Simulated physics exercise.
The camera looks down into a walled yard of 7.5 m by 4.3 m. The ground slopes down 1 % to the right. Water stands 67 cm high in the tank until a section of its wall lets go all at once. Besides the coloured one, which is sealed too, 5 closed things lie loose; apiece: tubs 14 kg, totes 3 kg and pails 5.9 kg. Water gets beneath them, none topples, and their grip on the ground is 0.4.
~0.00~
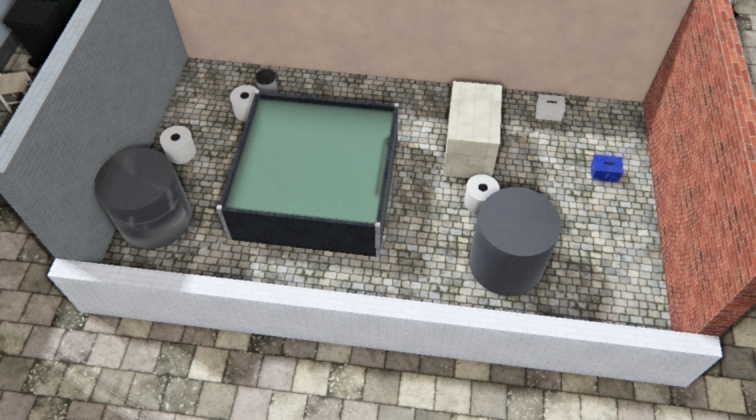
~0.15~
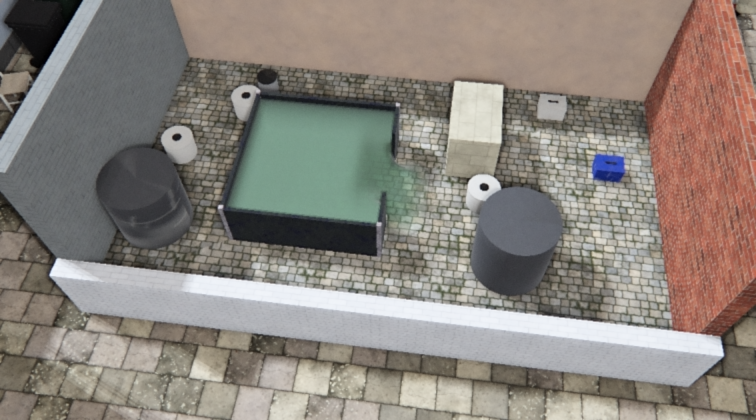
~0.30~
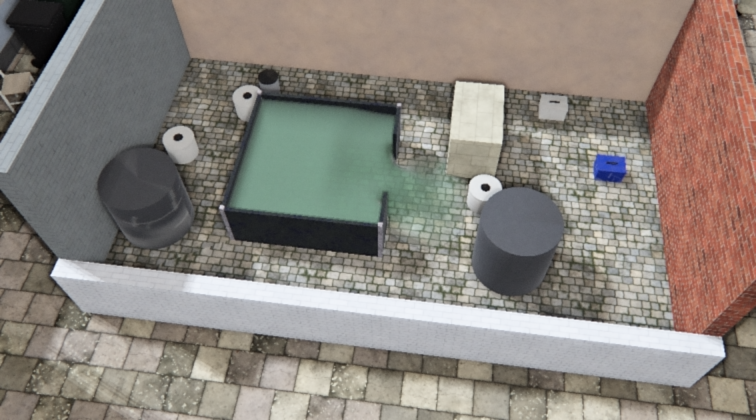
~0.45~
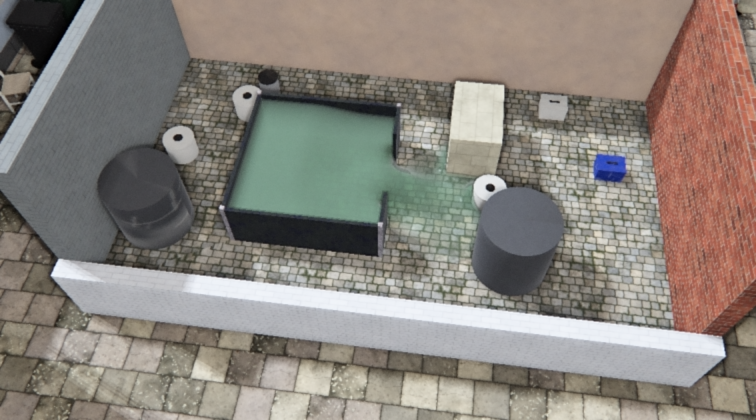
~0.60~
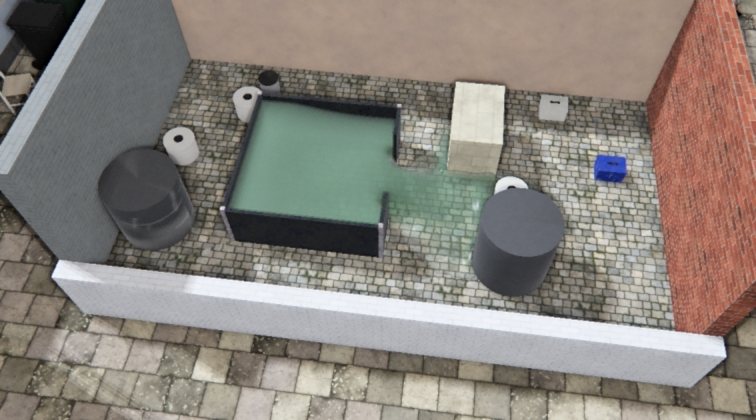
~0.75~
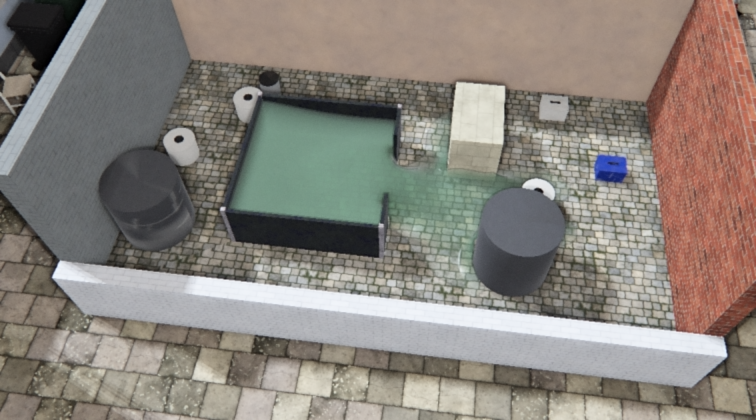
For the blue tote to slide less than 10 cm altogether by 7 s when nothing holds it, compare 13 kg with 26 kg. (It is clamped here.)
For it, neither weight holds it.
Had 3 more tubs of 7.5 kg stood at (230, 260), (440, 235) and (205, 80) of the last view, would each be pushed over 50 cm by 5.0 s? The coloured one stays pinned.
In that order: Under, over, less.
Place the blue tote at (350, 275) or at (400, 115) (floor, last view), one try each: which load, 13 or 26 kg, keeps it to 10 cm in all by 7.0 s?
In that order: Only the larger holds; only the larger holds.
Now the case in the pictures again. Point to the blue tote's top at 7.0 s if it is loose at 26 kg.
Around (507, 108).
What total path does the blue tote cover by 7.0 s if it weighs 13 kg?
Some 350 cm in all.
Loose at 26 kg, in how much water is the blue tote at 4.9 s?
Roughly 9 cm.
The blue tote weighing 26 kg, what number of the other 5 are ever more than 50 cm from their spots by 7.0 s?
3 of them.
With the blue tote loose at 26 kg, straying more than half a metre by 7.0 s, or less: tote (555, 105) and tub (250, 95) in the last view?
In turn: More, under.
After 1.4 s the blue tote would be 15 cm from its start with 13 kg and 1 cm from its start with 26 kg; 8 cm of water round it then.
After 3.1 s the blue tote would be 115 cm from its start with 13 kg and 123 cm from its start with 26 kg; 20 cm of water round it then.
After 4.9 s the blue tote would be 134 cm from its start with 13 kg and 174 cm from its start with 26 kg; 9 cm of water round it then.
After 7.0 s the blue tote would be 135 cm from its start with 13 kg and 178 cm from its start with 26 kg; 12 cm of water round it then.
